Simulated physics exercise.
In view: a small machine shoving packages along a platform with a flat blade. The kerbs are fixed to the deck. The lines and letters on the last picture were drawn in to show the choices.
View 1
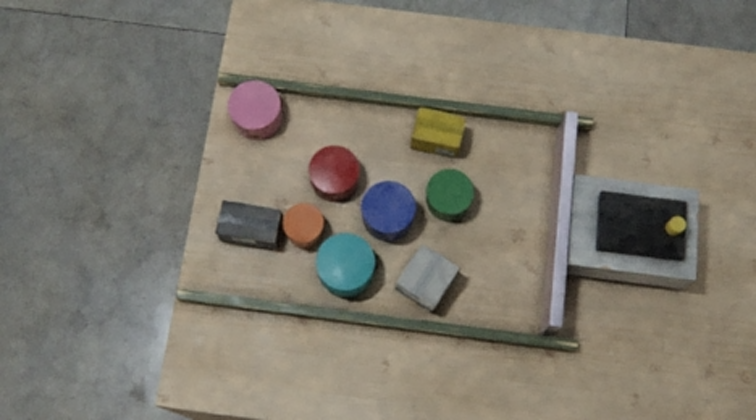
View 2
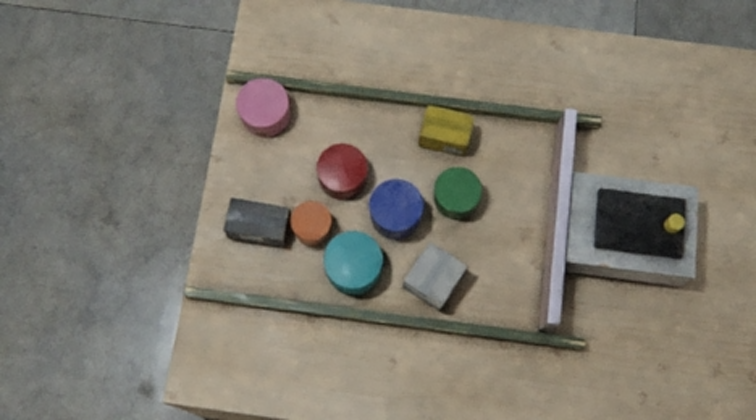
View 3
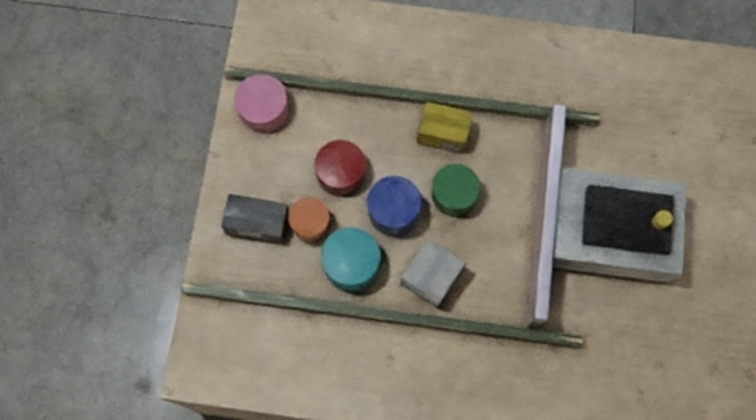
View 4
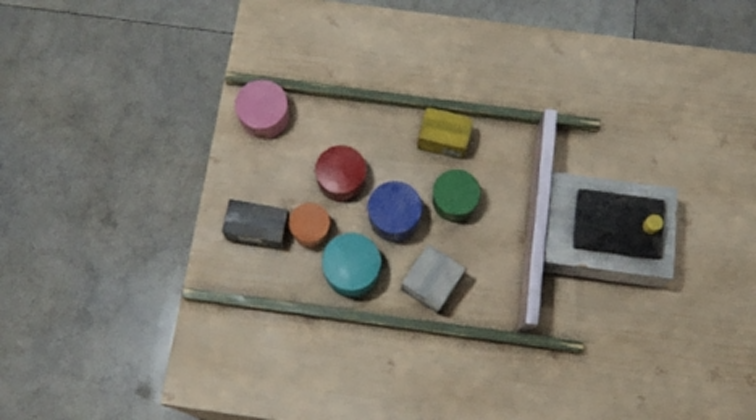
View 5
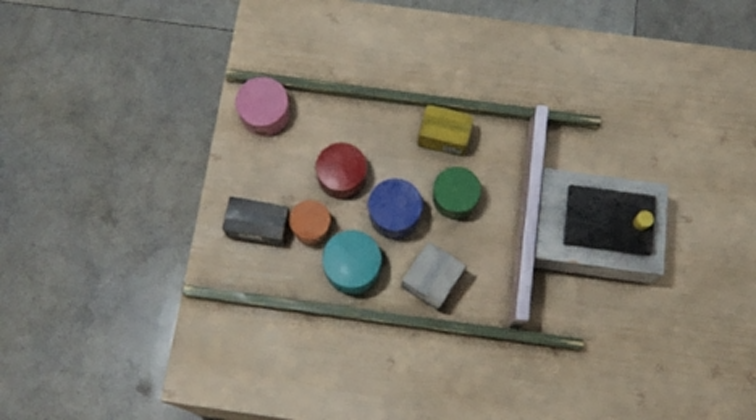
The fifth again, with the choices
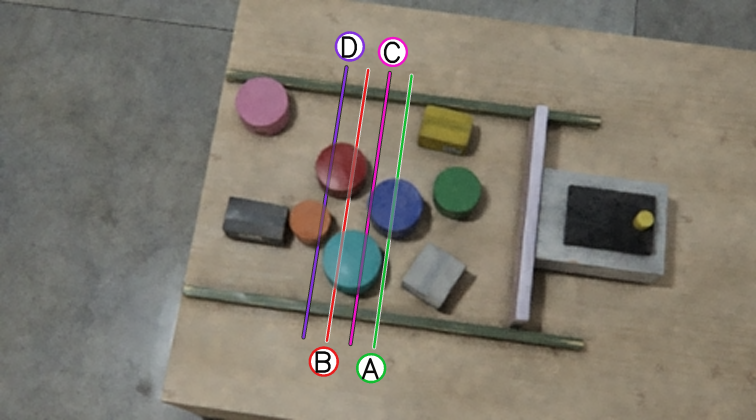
A small robot with a wide, flat blade creeps slowly leftward along a wooden platform between two thin green rails. Ahead of it, a yellow parcel, a grey box, a dark block and several round coloured containers stay in place, and the blade closes part of the gap without touching them.
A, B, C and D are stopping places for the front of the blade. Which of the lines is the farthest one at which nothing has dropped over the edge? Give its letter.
It can go as far as D.
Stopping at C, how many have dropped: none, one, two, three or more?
In all, none.
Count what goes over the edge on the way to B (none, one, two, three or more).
By then, none.
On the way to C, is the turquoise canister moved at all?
Yes.
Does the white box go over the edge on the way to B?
No.
On the marked copy, A at (394, 206); B at (348, 200); C at (371, 203); D at (326, 197).
With D. Early on, robot (528, 209); yellow parcel (434, 130); white box (417, 277).
Further on, robot (453, 199); grey box (252, 218); orange pail (302, 213).
At the end, robot (399, 192); grey box (203, 221); orange pail (250, 203); nothing has fallen.
As for the rest, A is safe but short; B is safe but short; C is safe but short.
